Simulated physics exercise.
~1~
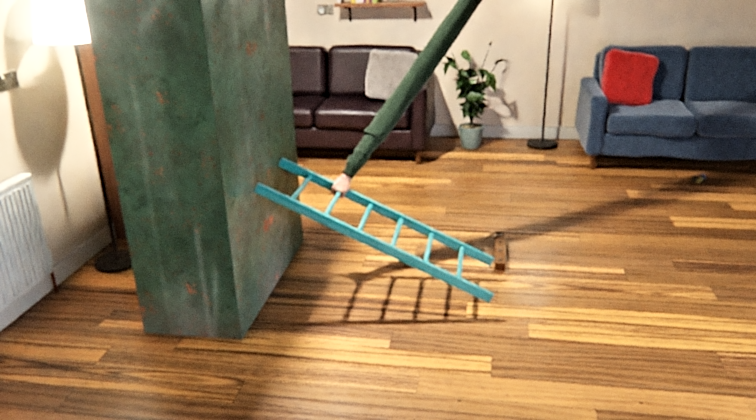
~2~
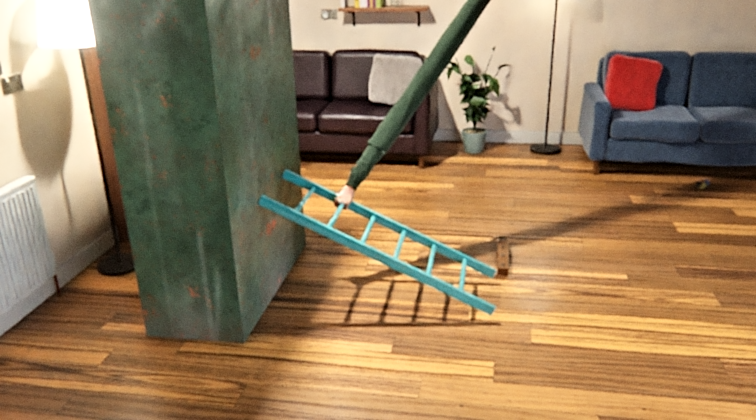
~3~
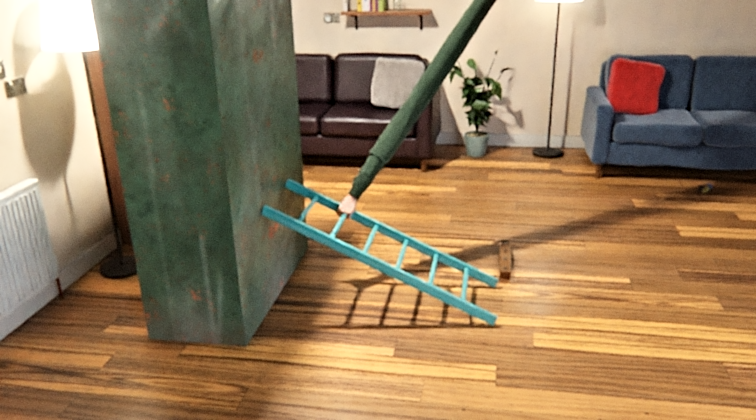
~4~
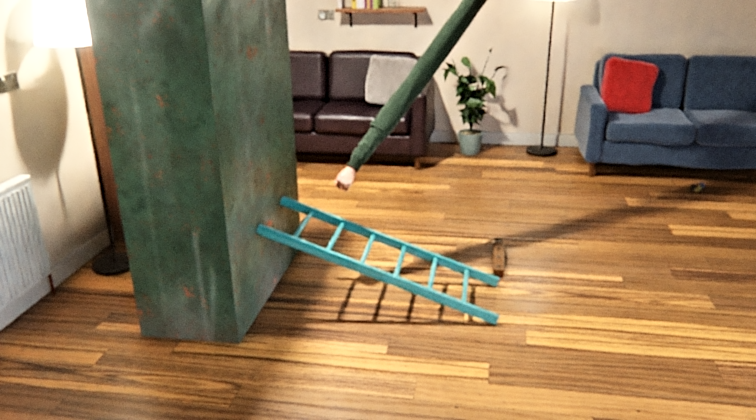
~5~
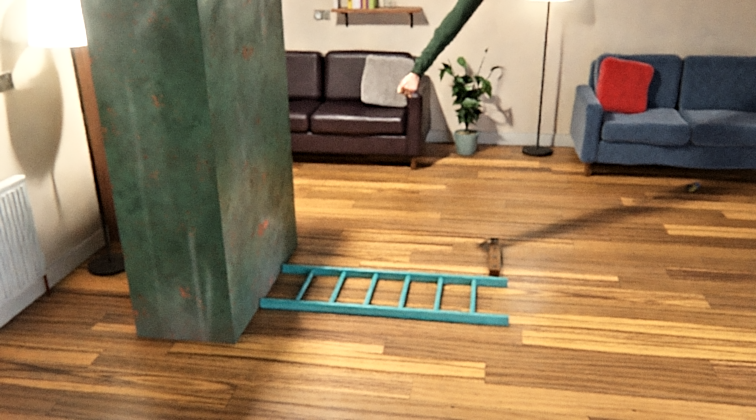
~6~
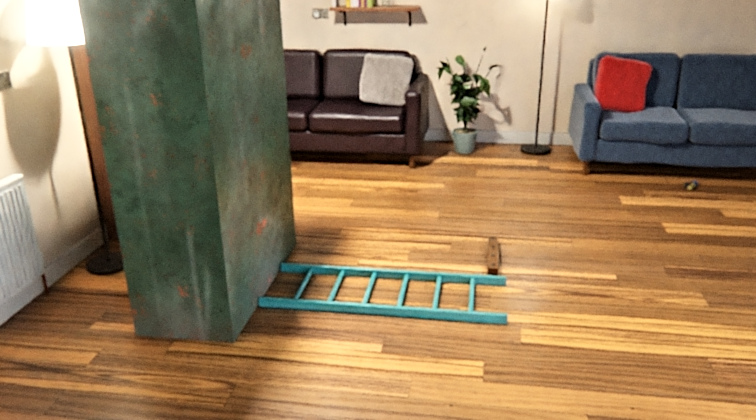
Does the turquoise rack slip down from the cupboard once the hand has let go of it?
Yes, the rack does not stay leaning once it is released. Its upper end slips down the cupboard and it ends up lying flat on the floor.
A green-sleeved arm reaches down from the top of a living room, seen from slightly above by a gently swaying camera, and holds a turquoise ladder-like rack against a tall, mottled green cupboard on the left. A small brown piece of wood lies on the wooden floor beyond the rack's right end, with a dark sofa and a blue one behind. The hand lowers the rack a little, its upper end resting on the cupboard. Then the hand lets go and draws back. The rack slips down the cupboard and ends up flat on the floor, while the wood stays put.
